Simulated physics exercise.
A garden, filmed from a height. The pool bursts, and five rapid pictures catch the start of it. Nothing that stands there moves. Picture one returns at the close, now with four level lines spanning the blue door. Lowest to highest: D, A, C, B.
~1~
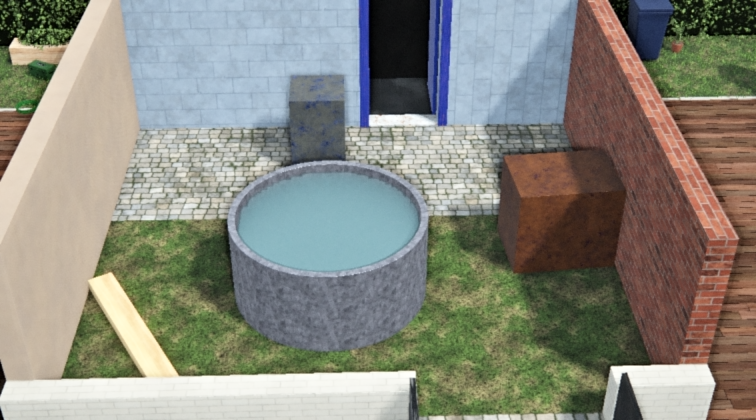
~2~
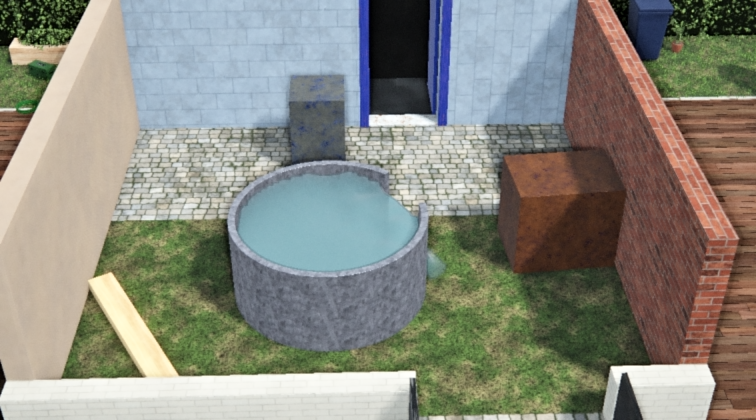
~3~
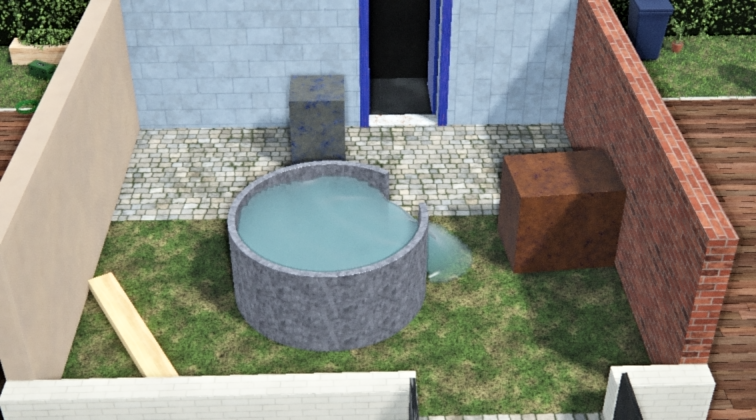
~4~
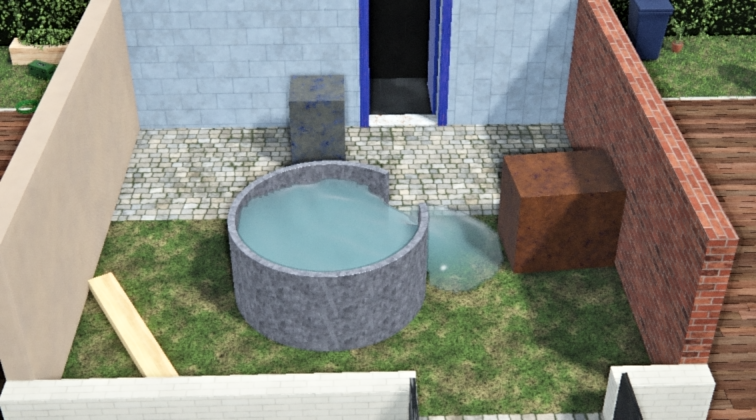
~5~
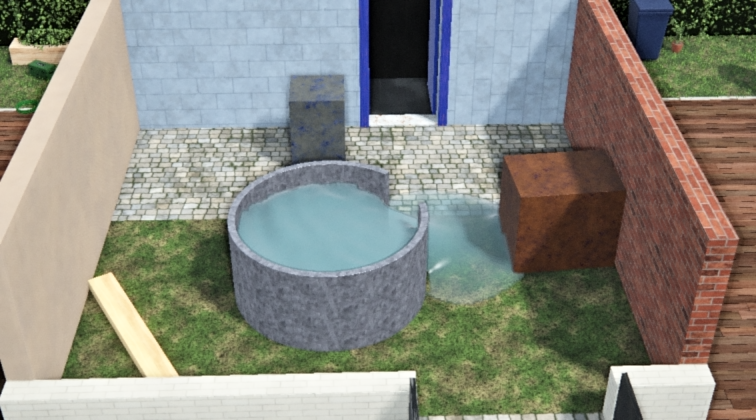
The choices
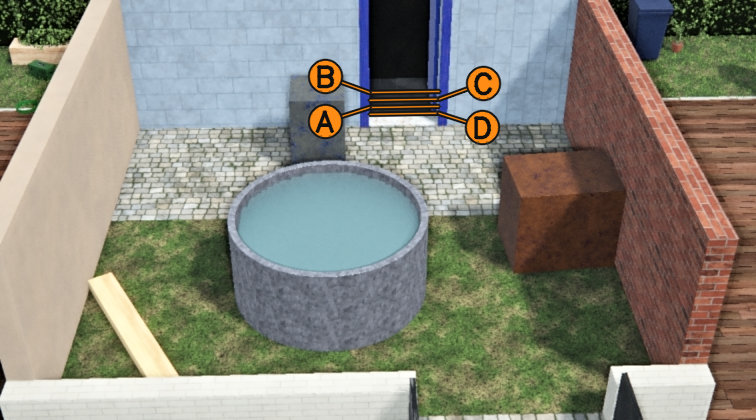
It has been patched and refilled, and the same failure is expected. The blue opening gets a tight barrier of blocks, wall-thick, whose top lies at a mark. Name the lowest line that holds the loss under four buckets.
D will do.
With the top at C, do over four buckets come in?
No.
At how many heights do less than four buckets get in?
All of the four.
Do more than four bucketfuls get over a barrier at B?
No, not at all.
In orange, A at (404, 107); B at (404, 91); C at (404, 99); D at (404, 113); from the bottom up D, A, C, B.
Choosing A, nothing gets over.
Choosing B, nothing gets over.
Choosing C, nothing gets over.
Choosing D, a splash gets over, under a bucket.
